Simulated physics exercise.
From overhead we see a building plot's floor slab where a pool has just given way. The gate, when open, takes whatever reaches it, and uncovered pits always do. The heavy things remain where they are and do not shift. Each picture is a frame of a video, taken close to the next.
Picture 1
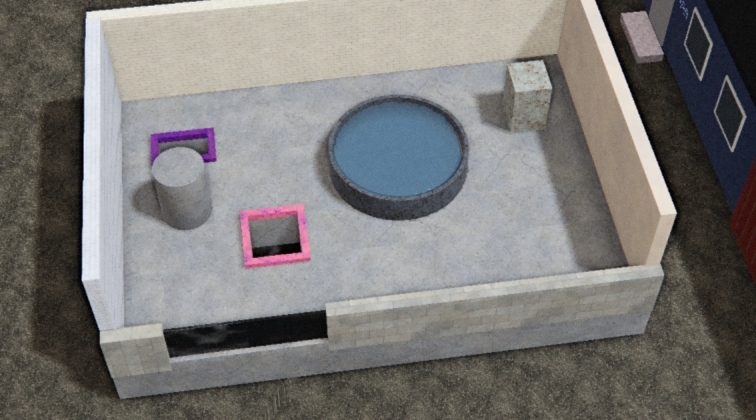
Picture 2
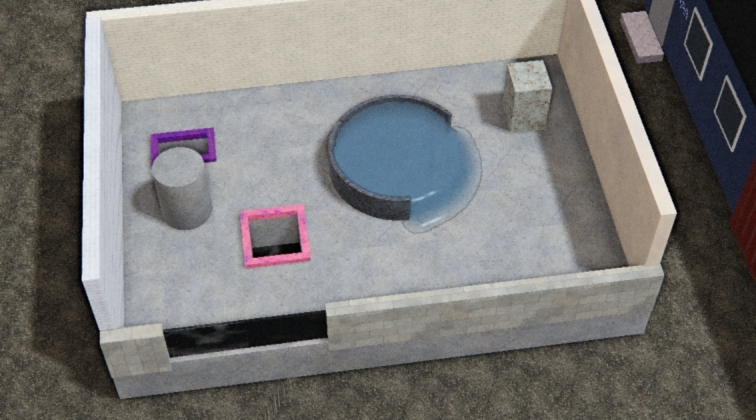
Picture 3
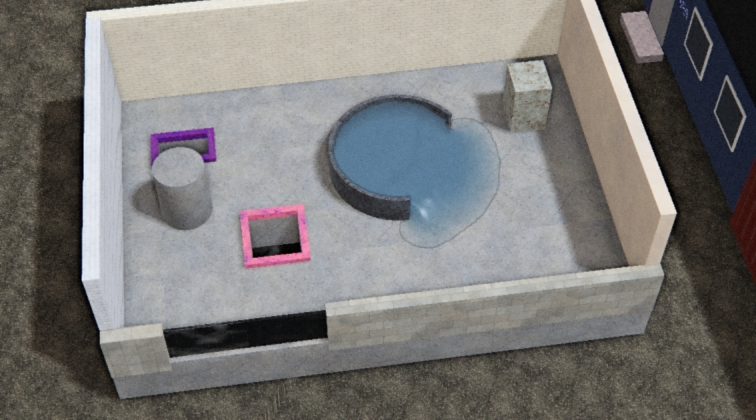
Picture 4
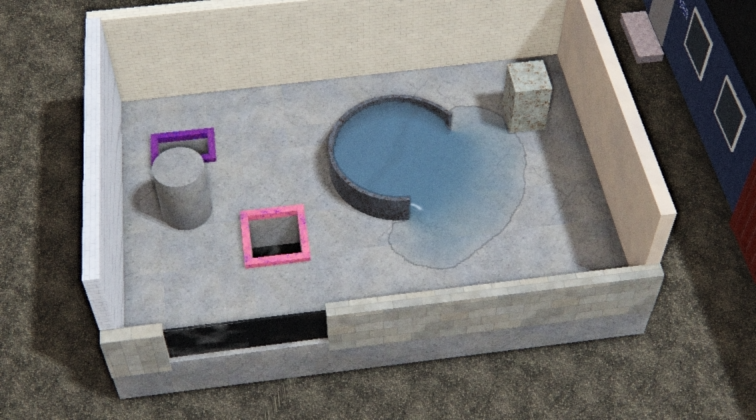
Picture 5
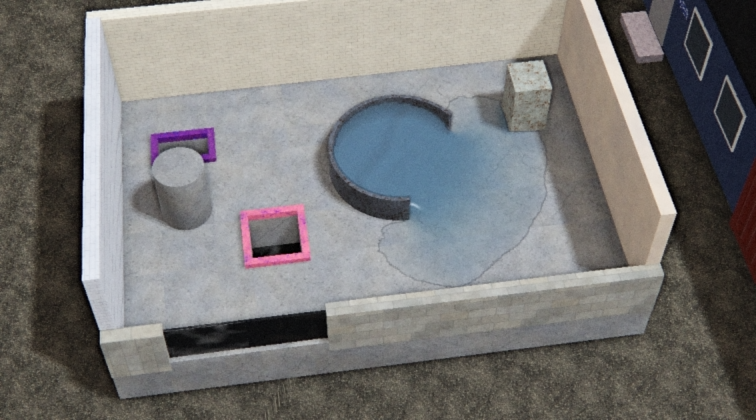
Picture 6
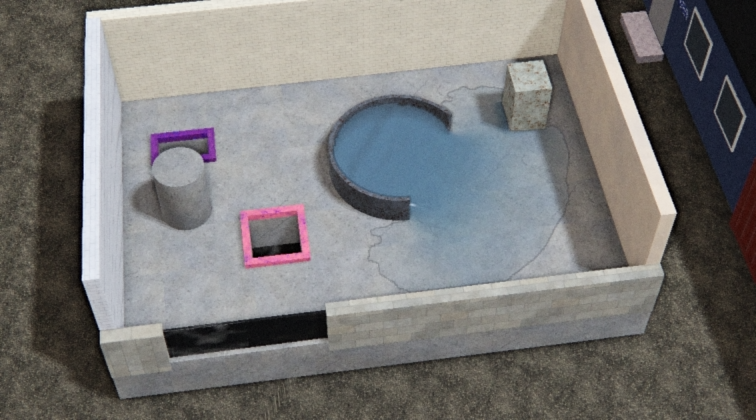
Blue water pouring from the broken right side of a round pool, spreading across a walled grey floor and around a pale block.
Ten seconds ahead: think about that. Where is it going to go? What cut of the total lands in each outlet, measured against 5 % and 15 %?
At the end, gate: Beneath five per cent; purple pit: Beneath five per cent; pink pit: Beneath five per cent.
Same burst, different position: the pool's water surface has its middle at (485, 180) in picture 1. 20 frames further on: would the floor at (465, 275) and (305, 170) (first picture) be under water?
Going point by point, I get drenched then high and dry.
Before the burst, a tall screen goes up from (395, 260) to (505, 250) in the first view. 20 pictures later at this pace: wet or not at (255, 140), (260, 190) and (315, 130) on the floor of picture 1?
Same order as asked - unsoaked, unsoaked, unsoaked.
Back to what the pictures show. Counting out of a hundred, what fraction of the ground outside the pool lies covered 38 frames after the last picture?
I reckon 65 per cent or so.
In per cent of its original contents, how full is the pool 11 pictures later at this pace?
I'd put it close to 38 percent.
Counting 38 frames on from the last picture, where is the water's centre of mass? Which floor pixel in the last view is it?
Near pixel (455, 203).
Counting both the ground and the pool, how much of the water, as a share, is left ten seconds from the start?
That works out to about 100 per cent.
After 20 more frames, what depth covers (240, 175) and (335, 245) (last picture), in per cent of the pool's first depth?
0 and 0 %, in that order.
A moment on, water covers 35 % of the floor; the gate 0 %, the purple pit 0 %, the pink pit 0 %.
Next, water covers 40 % of the floor; the gate 0 %, the purple pit 0 %, the pink pit 0 %.
Then, water covers 45 % of the floor; the gate 0 %, the purple pit 0 %, the pink pit 0 %.
Later, water covers 65 % of the floor; the gate 0 %, the purple pit 0 %, the pink pit 0 %.
In the end, water covers 95 % of the floor; the gate 0 %, the purple pit 0 %, the pink pit 0 %.
